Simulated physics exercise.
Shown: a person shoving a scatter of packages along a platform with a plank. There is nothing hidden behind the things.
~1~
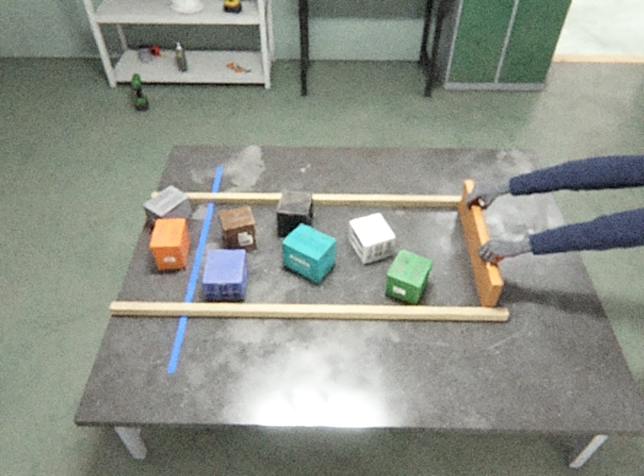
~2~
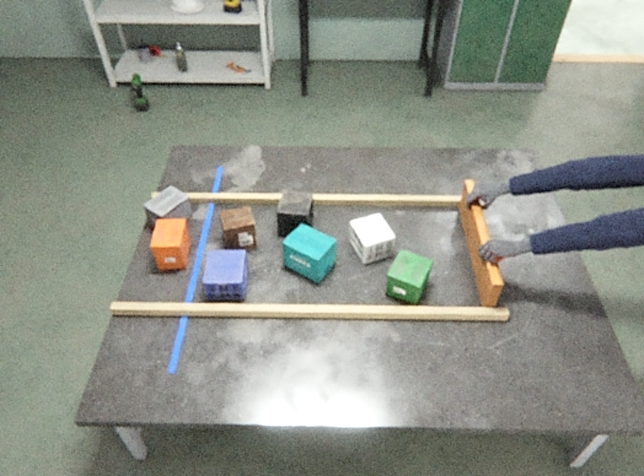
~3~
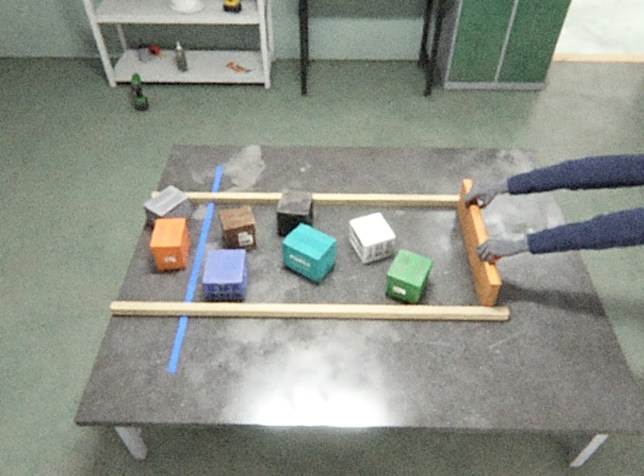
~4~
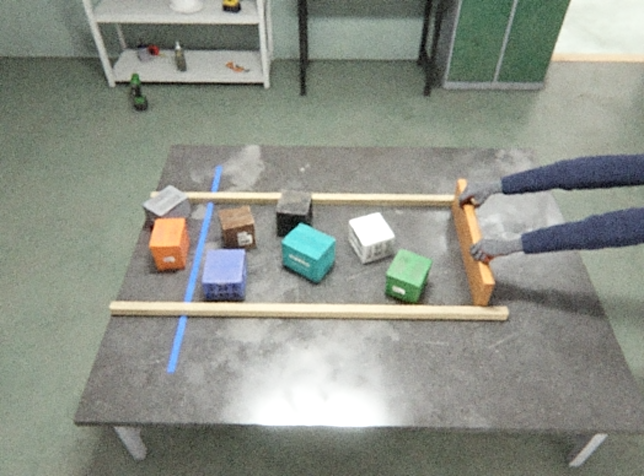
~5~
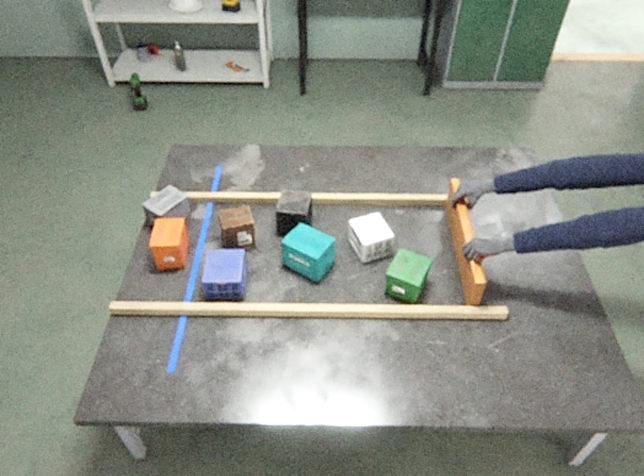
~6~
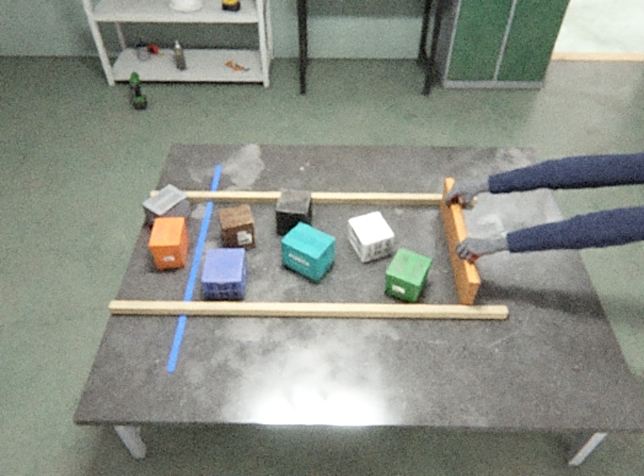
On a dark tabletop between two wooden rails, a pair of gloved hands held an orange plank upright at the right, then slid it slightly left, while the scattered colourful boxes stayed where they were.
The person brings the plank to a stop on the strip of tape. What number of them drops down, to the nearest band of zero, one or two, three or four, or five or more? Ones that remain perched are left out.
After that push, what drops off the edge is fewer than three, not none.
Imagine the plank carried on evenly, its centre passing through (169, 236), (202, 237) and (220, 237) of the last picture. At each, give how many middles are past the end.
5, 1 and 0.
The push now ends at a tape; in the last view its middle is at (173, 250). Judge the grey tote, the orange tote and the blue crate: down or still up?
The grey tote is gone; the orange tote is gone; and the blue crate is gone.
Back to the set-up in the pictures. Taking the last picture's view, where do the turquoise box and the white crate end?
Around (154, 250) and around (185, 228).
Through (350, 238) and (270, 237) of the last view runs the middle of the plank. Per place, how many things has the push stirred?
At first I count 3, and then 6.
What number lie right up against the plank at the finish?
That makes 3.
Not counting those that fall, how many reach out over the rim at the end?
In total, 2 of them.
Soon after, none off yet; grey tote at rest near (168, 209); orange tote at rest near (171, 244); blue crate at rest near (225, 274).
After that, none off yet; grey tote at rest near (168, 209); orange tote at rest near (171, 244); blue crate displaced a little near (210, 278).
In the end, the number that fall off is one or two; gone, orange tote.
